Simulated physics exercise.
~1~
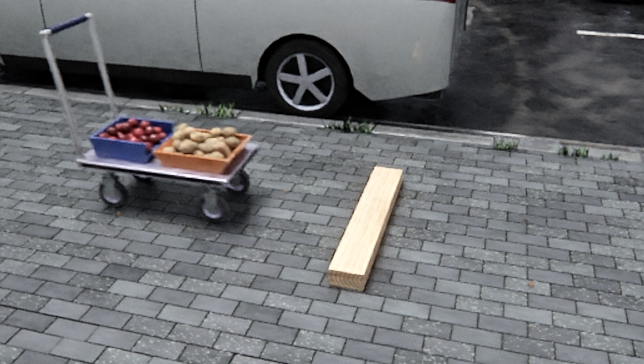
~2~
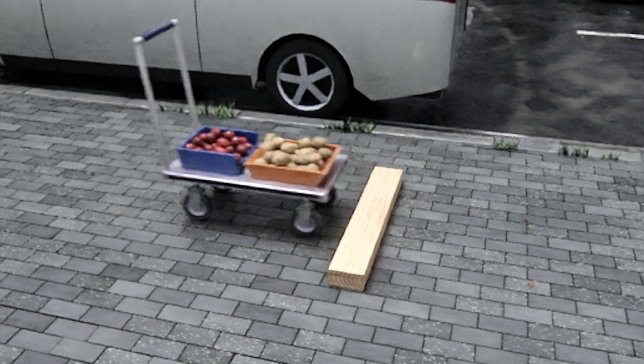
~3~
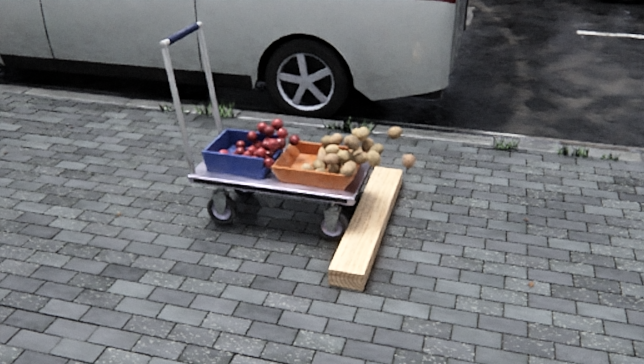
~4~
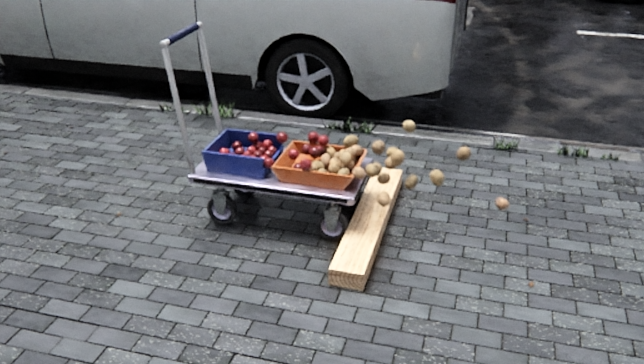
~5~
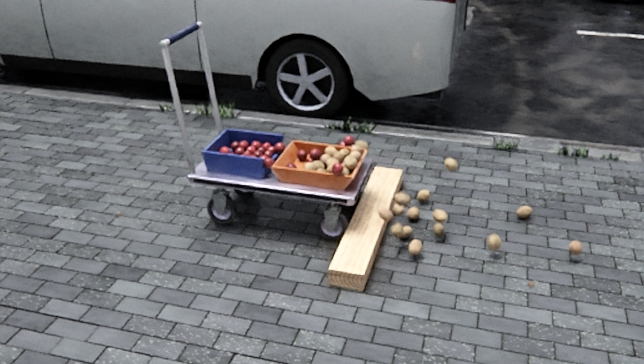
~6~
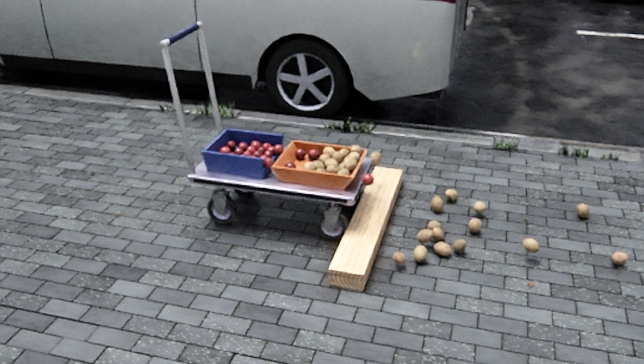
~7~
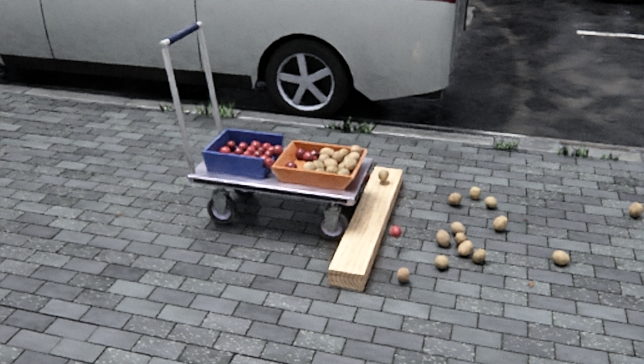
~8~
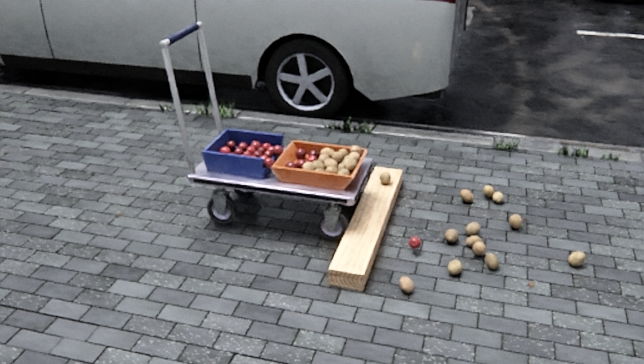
A trolley carrying a blue tote of red apples and an orange tote of potatoes rolled right and stopped against a wooden beam, sending potatoes flying over it and some apples into the orange tote, leaving potatoes and one apple on the paving.
